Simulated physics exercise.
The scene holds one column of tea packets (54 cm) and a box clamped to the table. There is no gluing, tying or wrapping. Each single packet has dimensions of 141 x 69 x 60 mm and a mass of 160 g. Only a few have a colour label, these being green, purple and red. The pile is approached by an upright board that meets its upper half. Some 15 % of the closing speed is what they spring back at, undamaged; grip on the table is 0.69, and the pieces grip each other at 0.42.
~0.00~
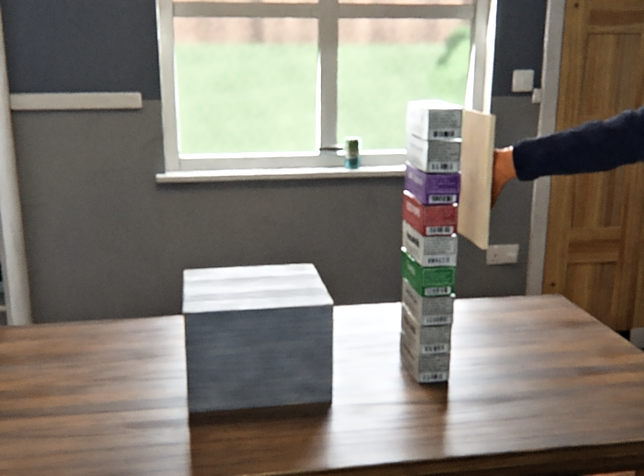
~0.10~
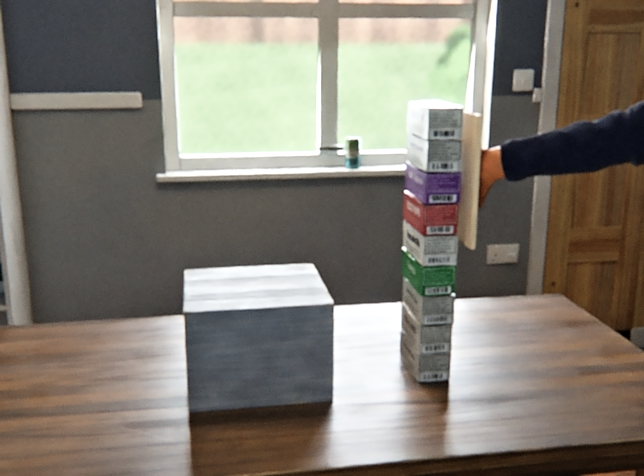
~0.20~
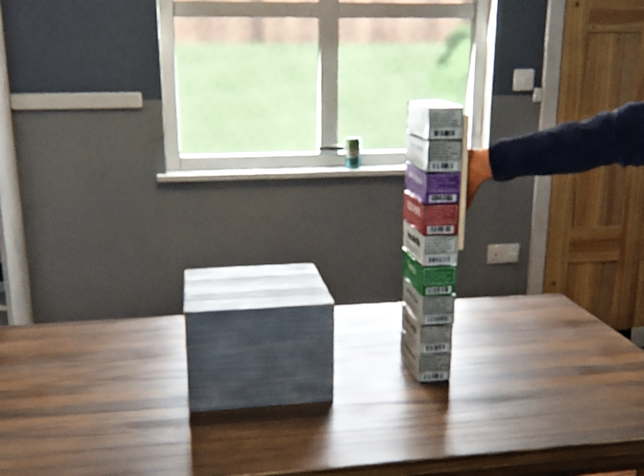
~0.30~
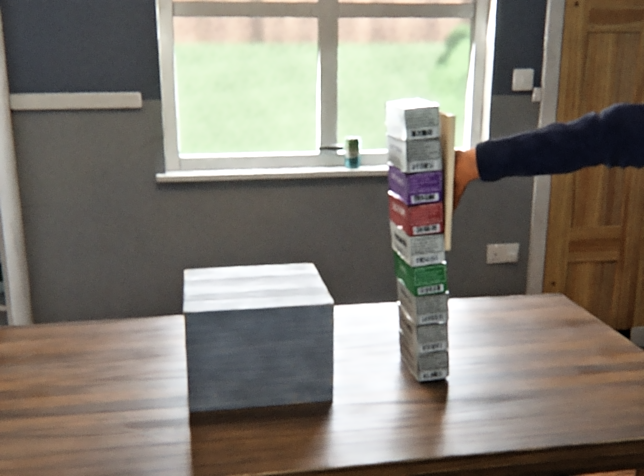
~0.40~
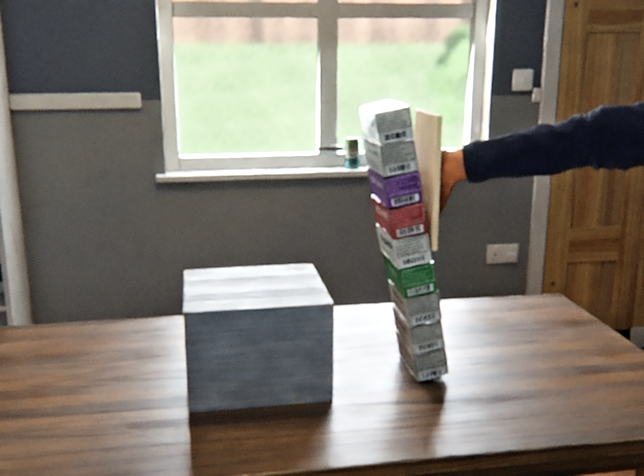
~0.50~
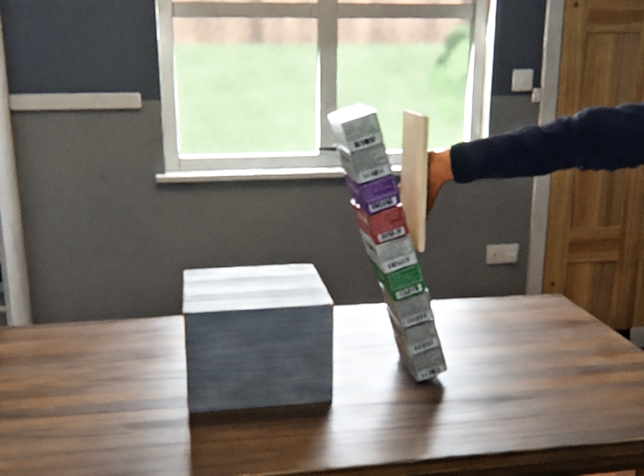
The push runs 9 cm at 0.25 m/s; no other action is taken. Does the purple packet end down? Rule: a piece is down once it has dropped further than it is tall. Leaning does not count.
Yes.
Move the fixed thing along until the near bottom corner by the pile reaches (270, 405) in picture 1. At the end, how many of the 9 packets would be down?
I reckon the answer is 7.
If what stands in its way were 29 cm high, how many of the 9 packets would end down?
Result - 3.
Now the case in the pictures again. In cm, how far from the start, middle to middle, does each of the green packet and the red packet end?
The green one ends 18 cm from its start and the red one 32 cm.
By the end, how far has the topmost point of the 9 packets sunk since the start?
27 cm.
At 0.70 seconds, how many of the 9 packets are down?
3 by that time.
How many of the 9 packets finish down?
That would be 4 of them.
Around 0.58 s, none of the 9 packets down, 9 disturbed; purple packet tipped 24°, 20 mm lower; red packet tipped 24°.
Around 0.70 s, 3 of the 9 packets down; purple packet tipped 40°, 7 cm lower; green packet tipped 40°, 28 mm lower.
Around 0.98 s, 4 of the 9 packets down; purple packet upside down; red packet on its side.
Around 1.38 s, 4 of the 9 packets down; purple packet tipped 7°, 35 cm lower; red packet on its side.
Finally (1.7 s), 4 of the 9 packets down; purple packet 36 cm lower; red packet on its side; green packet tipped 47°, 43 mm lower. Seen by the last camera, middles, purple packet near (116, 387), red packet near (277, 269).
